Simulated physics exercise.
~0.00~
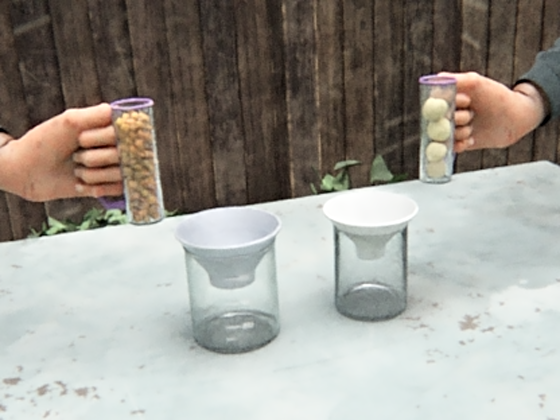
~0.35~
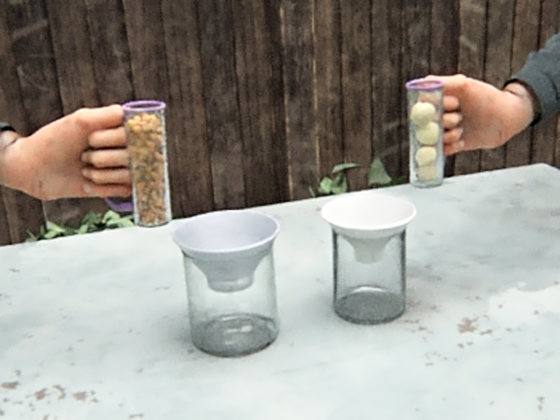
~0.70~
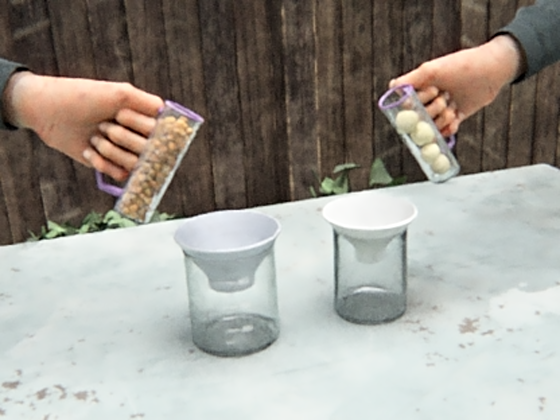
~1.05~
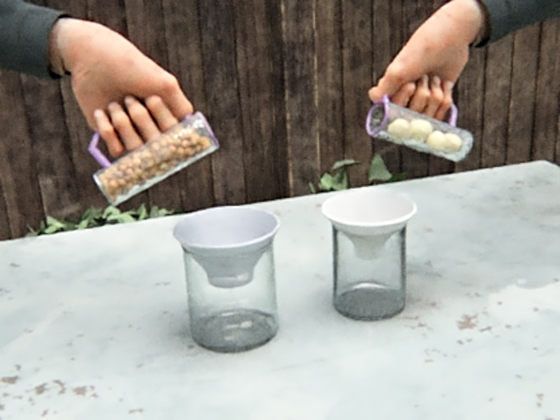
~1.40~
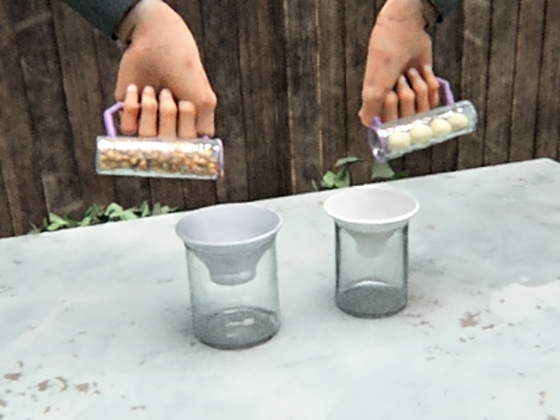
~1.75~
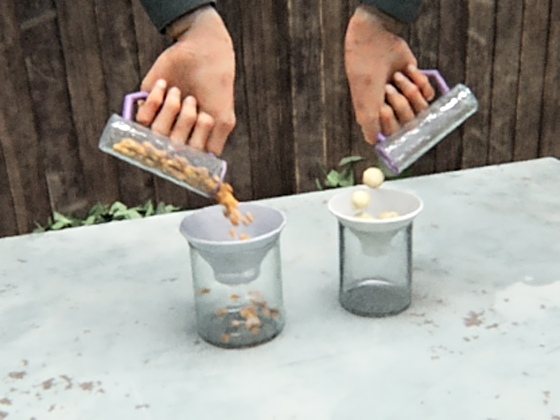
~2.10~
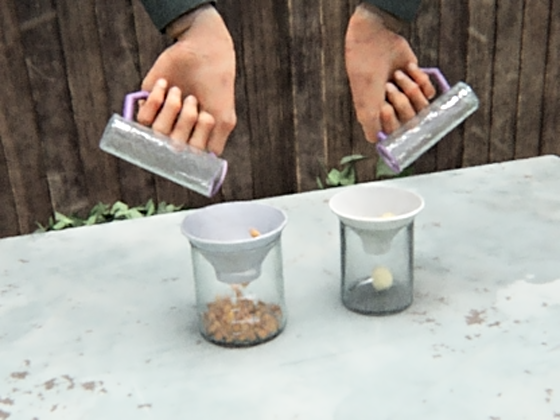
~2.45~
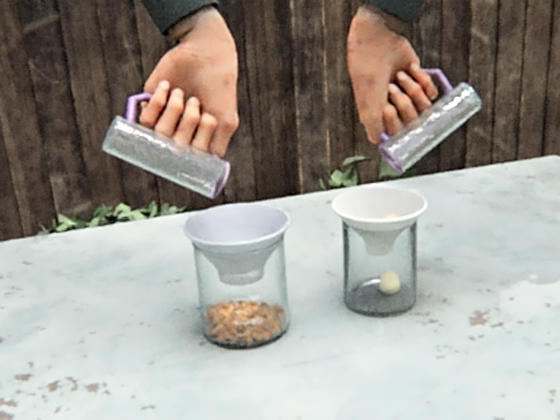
Two hands hold clear cups with purple rims and handles above a pale, worn tabletop, seen from slightly above by a gently swaying camera, with a dark wooden fence and green leaves behind. The left cup holds small orange-brown pieces, the right one larger cream balls, and below them stand two glass jars topped with pale funnels. The hands tip the cups onto their sides, then further until the contents pour out. The small pieces run through the left funnel and settle in its jar. On the right, one ball drops into the jar while the rest stay stuck in the funnel.
